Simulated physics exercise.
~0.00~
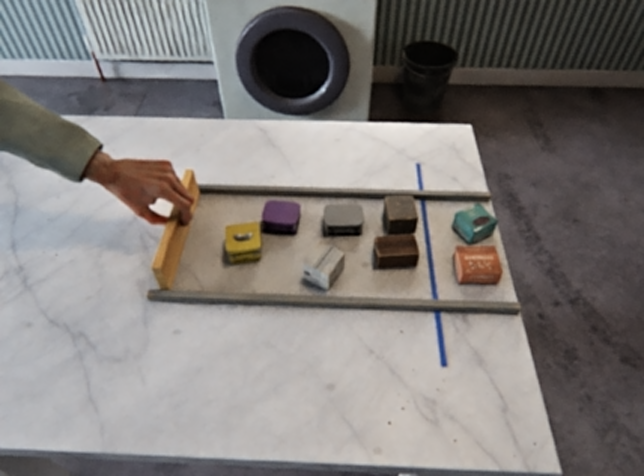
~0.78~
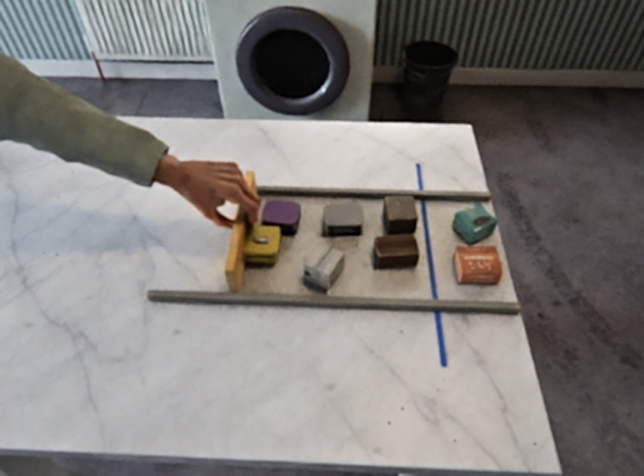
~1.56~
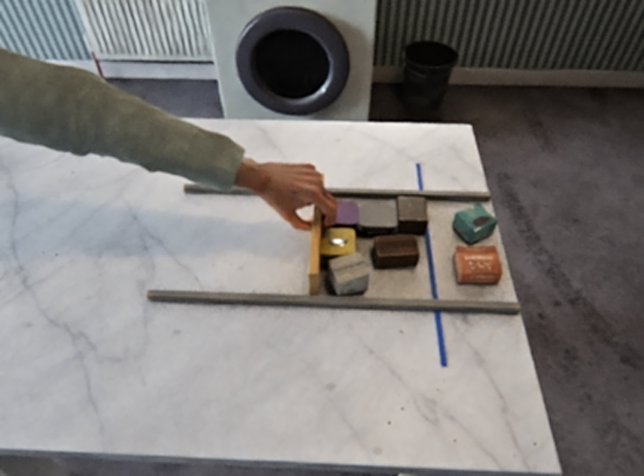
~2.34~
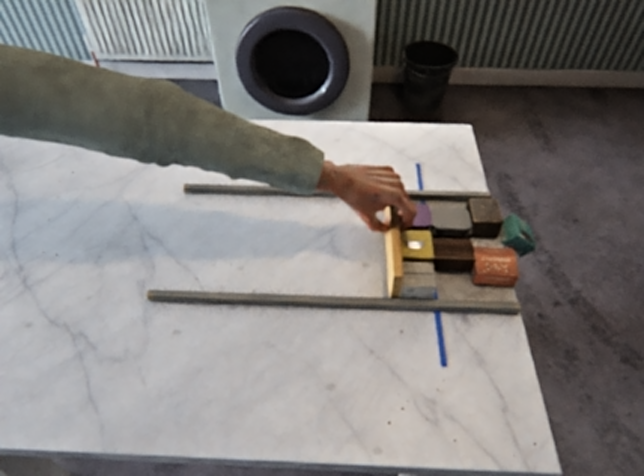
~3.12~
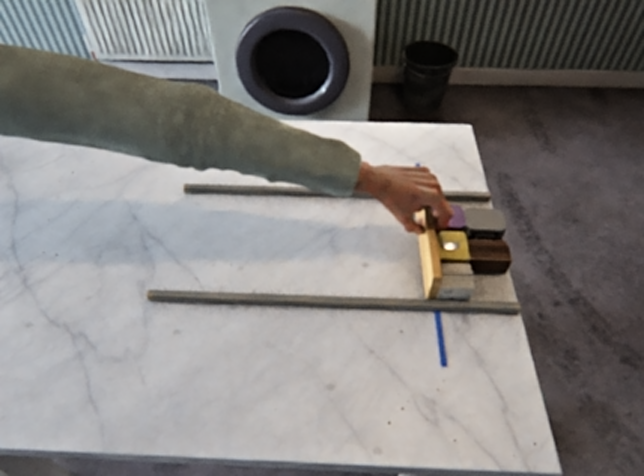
A hand slides an upright wooden board rightward between two rails on a marble table, gathering small colored blocks and pushing them past a blue tape line. The turquoise, orange and black pieces drop off the table's edge, while the yellow, purple and others remain bunched against the board.
